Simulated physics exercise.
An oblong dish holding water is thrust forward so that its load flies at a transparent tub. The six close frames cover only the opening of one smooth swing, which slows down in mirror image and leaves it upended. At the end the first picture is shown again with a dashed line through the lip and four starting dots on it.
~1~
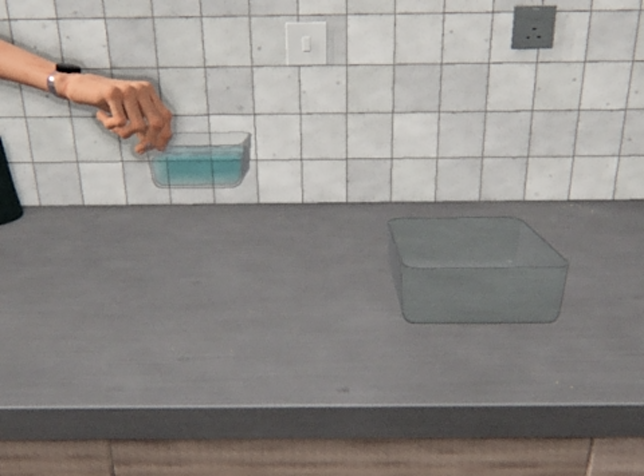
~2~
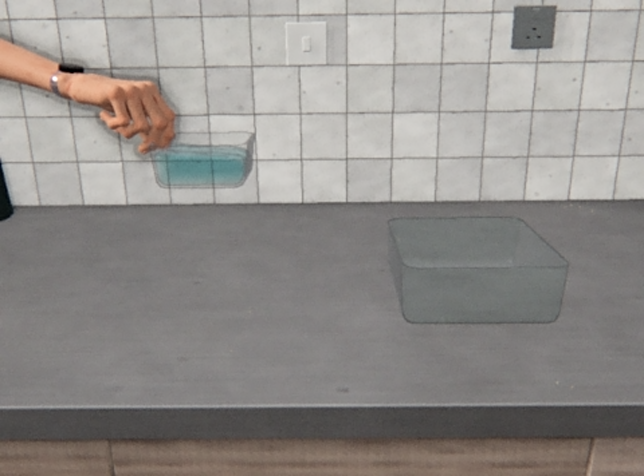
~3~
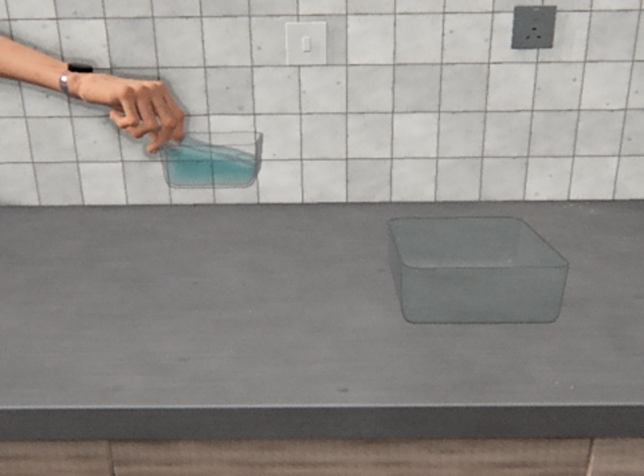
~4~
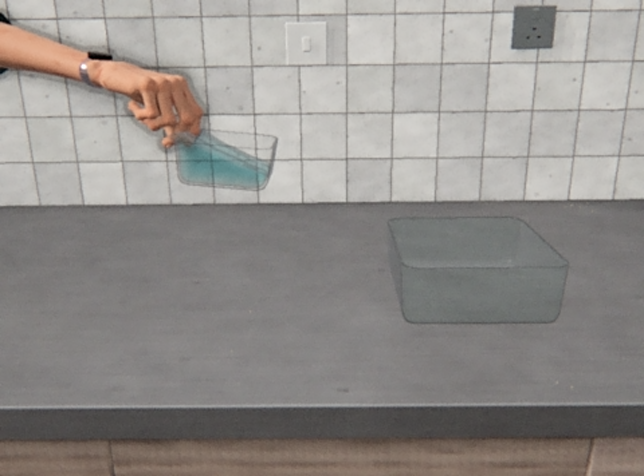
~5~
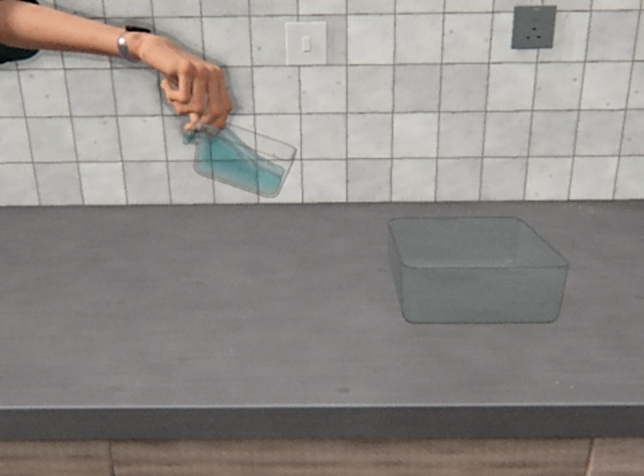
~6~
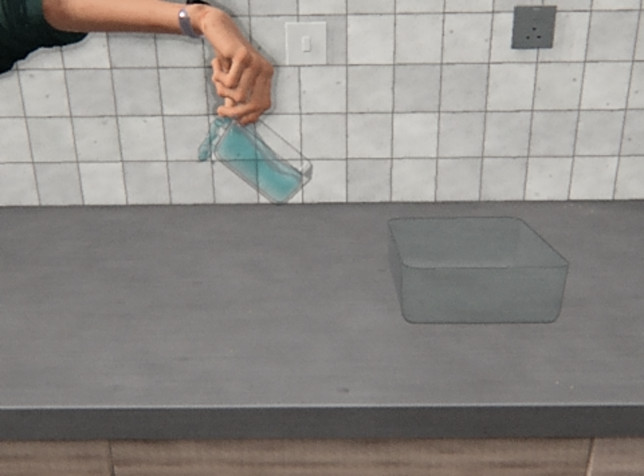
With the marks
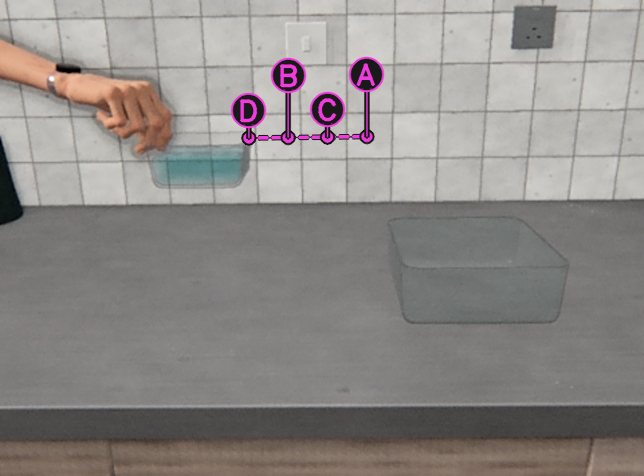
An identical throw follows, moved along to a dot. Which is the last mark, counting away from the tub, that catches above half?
Place B just does it.
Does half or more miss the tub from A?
No, not at all.
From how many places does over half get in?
Three of them.
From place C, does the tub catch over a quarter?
Yes, it does.
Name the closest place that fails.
Place D.
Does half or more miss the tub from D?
Yes.
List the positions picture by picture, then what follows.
Upright, lip at (245, 138); tub from (401, 321) to (558, 320); nothing has left yet.
Upright, lip at (248, 138); nothing has left yet.
Upright, lip at (258, 138); nothing has left yet.
Tipped about 6°, lip at (273, 142); water is over the rim, down to (179, 136).
Tipped about 20°, lip at (294, 154); water is over the rim, down to (195, 146).
Tipped about 40°, lip at (311, 170); water is over the rim, down to (211, 169).
On the marked copy, A at (366, 136); B at (288, 137); C at (327, 137); D at (248, 138).
With A, about 86 % lands in the tub, 10 % falls short and 4 % goes beside or beyond.
With B, about 64 % lands in the tub, 24 % falls short and 12 % goes beside or beyond.
With C, about 80 % lands in the tub, 8 % falls short and 11 % goes beside or beyond.
With D, about 29 % lands in the tub, 63 % falls short and 8 % goes beside or beyond.
